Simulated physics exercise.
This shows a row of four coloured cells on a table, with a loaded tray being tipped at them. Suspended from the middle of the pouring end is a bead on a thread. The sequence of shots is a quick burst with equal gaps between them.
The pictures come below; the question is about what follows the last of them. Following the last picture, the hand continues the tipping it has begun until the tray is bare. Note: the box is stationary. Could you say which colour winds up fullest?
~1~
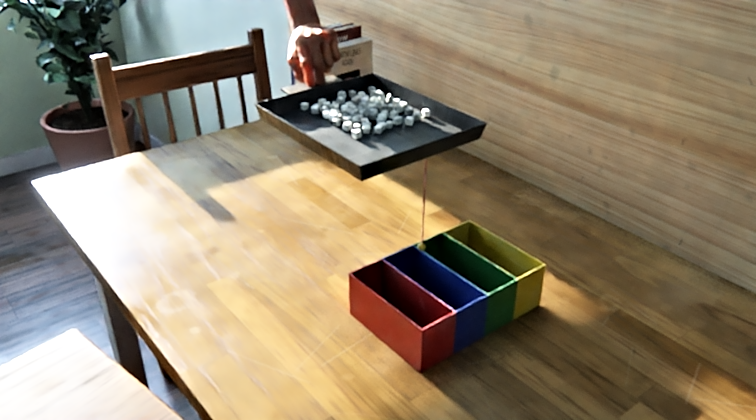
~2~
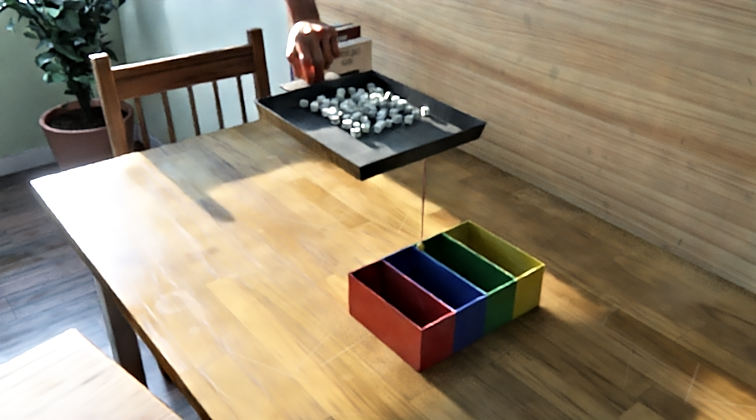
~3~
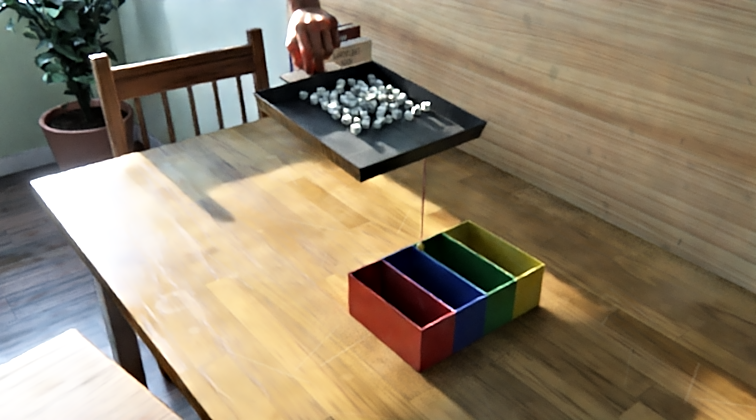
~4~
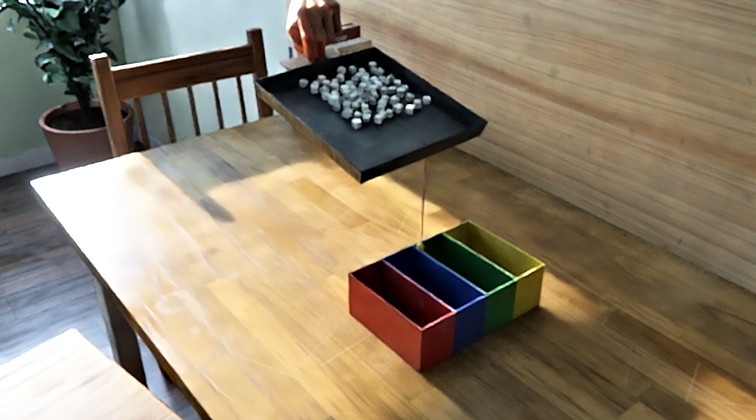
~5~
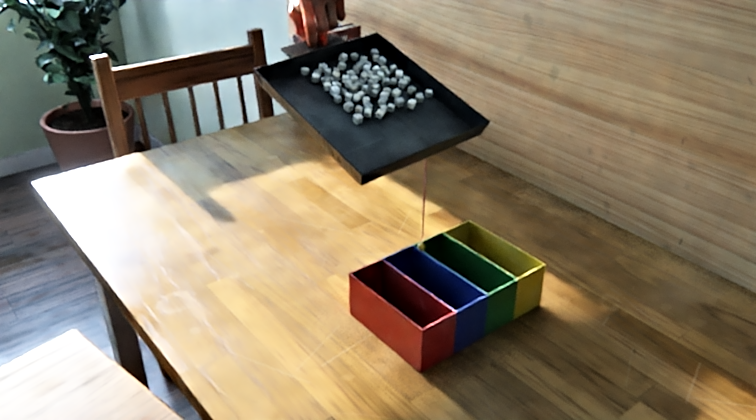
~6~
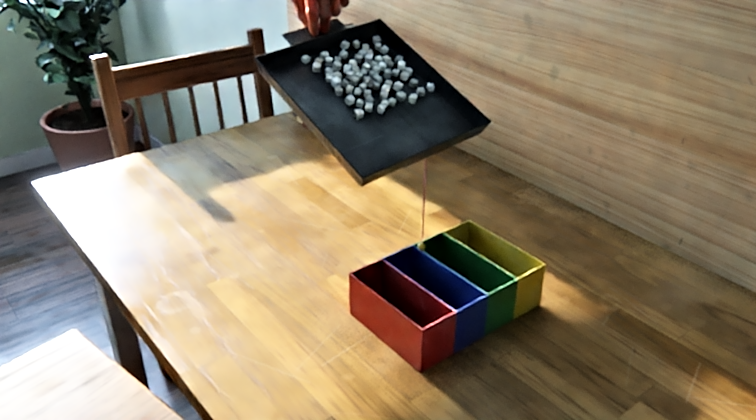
The red cell winds up fullest.
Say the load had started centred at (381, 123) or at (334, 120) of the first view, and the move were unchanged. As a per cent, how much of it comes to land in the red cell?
You'd see roughly 30 per cent first and roughly 50 per cent second.
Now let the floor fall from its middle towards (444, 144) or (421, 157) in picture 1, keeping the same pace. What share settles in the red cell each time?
You'd get 0 per cent the first time and 10 per cent the second time.
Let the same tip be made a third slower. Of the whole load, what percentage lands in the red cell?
It would be around 40 per cent.
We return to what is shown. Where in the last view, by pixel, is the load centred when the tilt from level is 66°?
(407, 156).
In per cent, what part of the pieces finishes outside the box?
Roughly 20 percent.
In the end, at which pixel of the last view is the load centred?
Resting centre, last frame: Roughly (416, 334).
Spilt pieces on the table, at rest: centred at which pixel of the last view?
Roughly pixel (361, 358).
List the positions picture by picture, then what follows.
The first frame shows corners of the pouring end at (361, 163) and (481, 122), level; middle of the load at (360, 110), sugar cubes; bead on its thread at (422, 247); red cell at (438, 338); blue cell at (470, 320); green cell at (501, 304); yellow cell at (529, 288).
The second frame shows corners of the pouring end at (361, 164) and (480, 122), level; middle of the load at (360, 108).
The third frame shows corners of the pouring end at (361, 165) and (481, 122), tipped barely, lowest at the left corner; middle of the load at (360, 101).
The fourth frame shows corners of the pouring end at (362, 168) and (482, 121), tipped a little, lowest at the left corner; middle of the load at (360, 92).
The fifth frame shows corners of the pouring end at (363, 171) and (484, 120), tipped clearly, lowest at the left corner; middle of the load at (362, 83).
The sixth frame shows corners of the pouring end at (364, 173) and (485, 120), tipped clearly, lowest at the left corner; middle of the load at (364, 74); red cell at (438, 338); blue cell at (470, 320); green cell at (501, 303); yellow cell at (529, 288).
Soon, tray tipped steeply; nearly all on the tray; a small part falling or outside the box.
A while on, tray tipped past a quarter turn; about half on the tray; a small part in the red cell; a small part in the green cell; a stray few in the blue cell; about a quarter falling or outside the box.
Towards the end, tray tipped past a quarter turn; about half in the red cell; about a quarter in the blue cell; a small part in the green cell; about a quarter falling or outside the box.
Finally, tray tipped past a quarter turn; about half in the red cell; about a quarter in the blue cell; a small part in the green cell; none in the yellow cell; about a quarter outside the box.
